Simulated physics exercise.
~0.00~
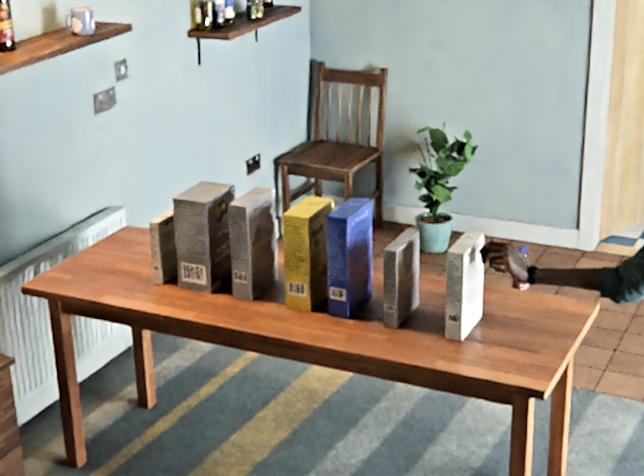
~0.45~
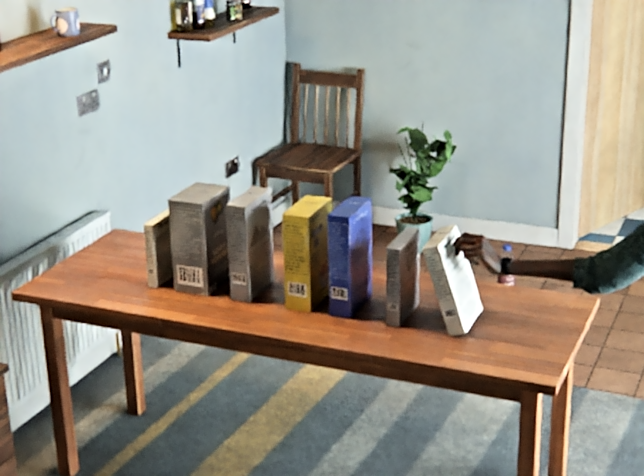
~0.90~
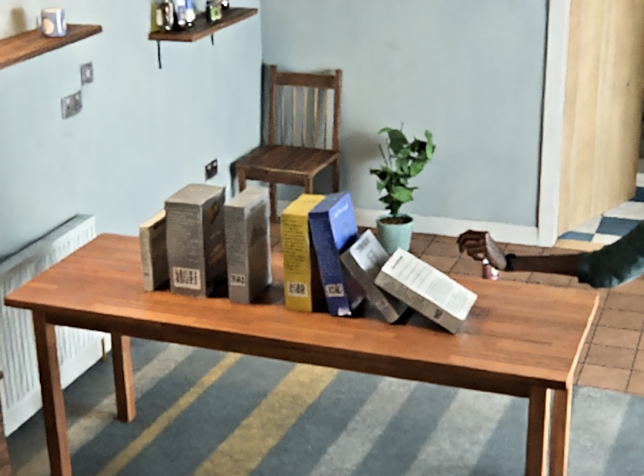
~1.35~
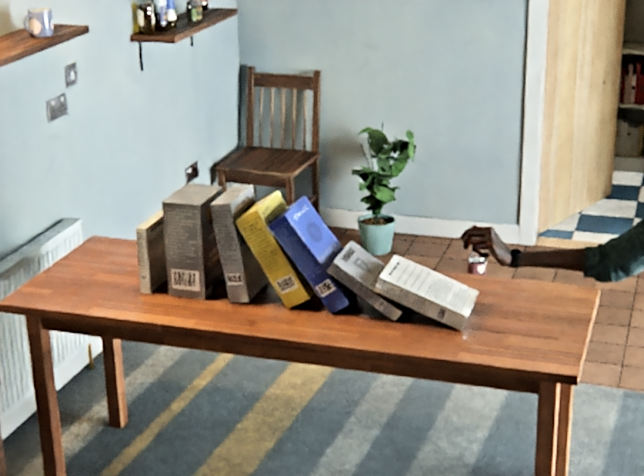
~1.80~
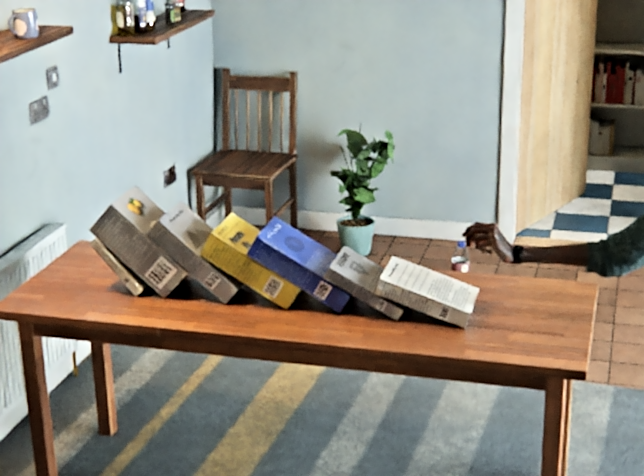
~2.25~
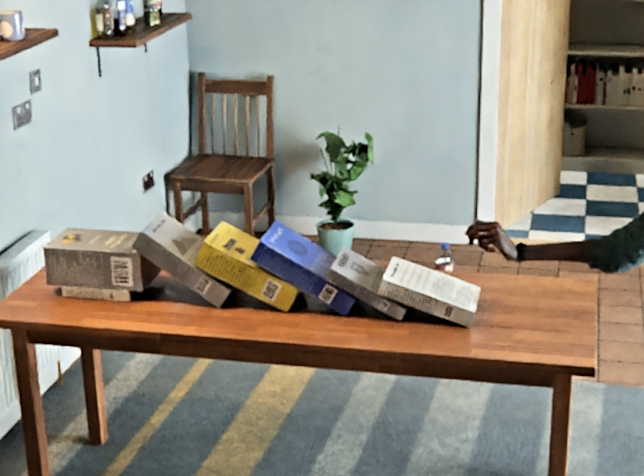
A hand tipped the rightmost of seven cereal boxes standing in a row on a wooden table, and it fell left into the next, toppling the blue, the yellow and all the others until every box lay slumped over, none left standing.
